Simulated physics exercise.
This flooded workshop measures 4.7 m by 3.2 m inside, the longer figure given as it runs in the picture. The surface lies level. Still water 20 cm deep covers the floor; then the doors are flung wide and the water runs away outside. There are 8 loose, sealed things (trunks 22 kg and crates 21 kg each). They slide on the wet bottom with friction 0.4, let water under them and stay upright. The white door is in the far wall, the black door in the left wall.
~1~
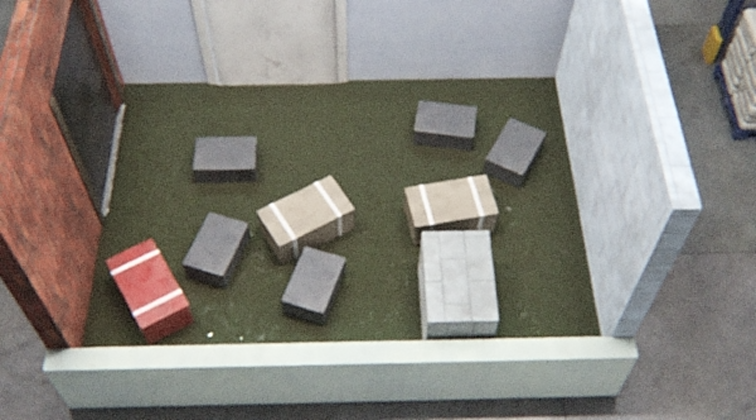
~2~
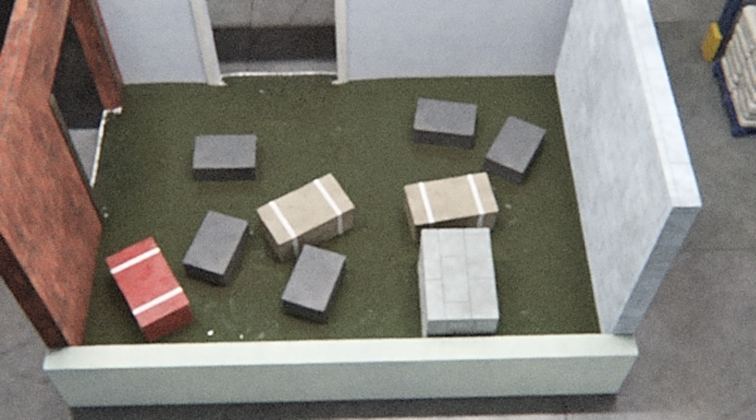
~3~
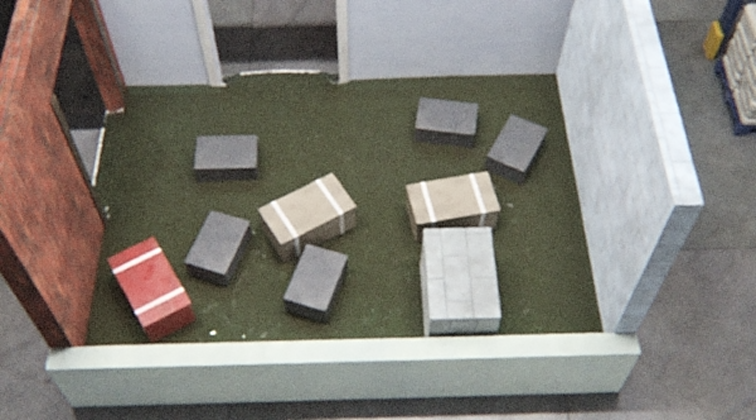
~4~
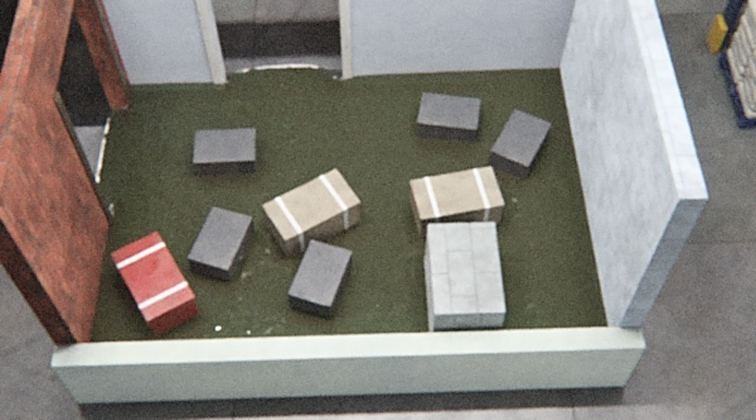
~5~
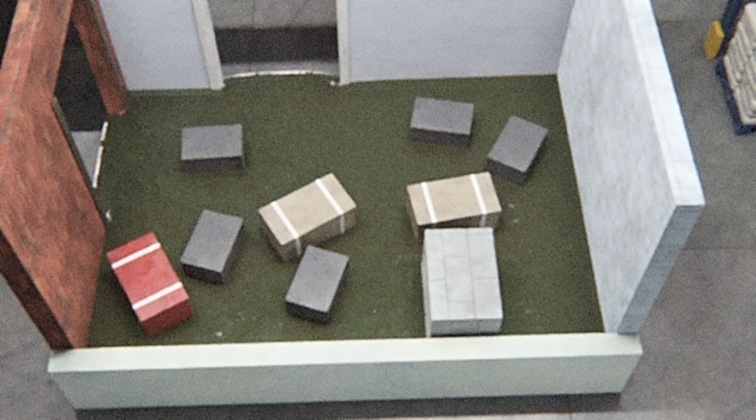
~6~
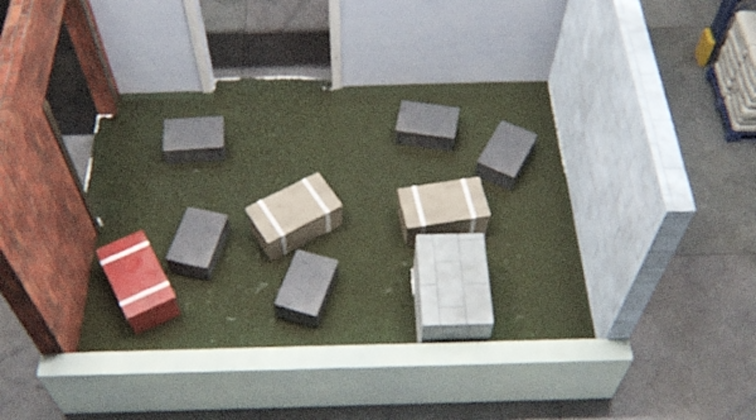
The white and black doors open, then a few dark grey boxes drift slightly left.
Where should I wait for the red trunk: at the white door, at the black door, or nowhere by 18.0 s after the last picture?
For the red trunk, black door.
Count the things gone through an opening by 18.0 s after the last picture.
I count 5.
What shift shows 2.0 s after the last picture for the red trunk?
About 100 cm.
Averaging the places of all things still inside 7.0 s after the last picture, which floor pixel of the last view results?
Near (267, 186).
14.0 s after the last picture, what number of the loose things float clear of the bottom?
I count 0.
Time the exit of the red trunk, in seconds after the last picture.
At about 3.0 s.
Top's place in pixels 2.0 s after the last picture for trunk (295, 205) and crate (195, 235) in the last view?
Around (236, 155) and (148, 164).
Then, 2.0 s after the last picture the red trunk is near (114, 202), 1.0 m from its start, afloat; 0 of 8 are out; 8 afloat.
Then, 7.0 s after the last picture the red trunk has gone out by the black door; 5 of 8 are out; 2 afloat.
Then, 14.0 s after the last picture the red trunk has gone out by the black door; 5 of 8 are out; 0 afloat.
Then, 18.0 s after the last picture the red trunk has gone out by the black door; 5 of 8 are out; 0 afloat.
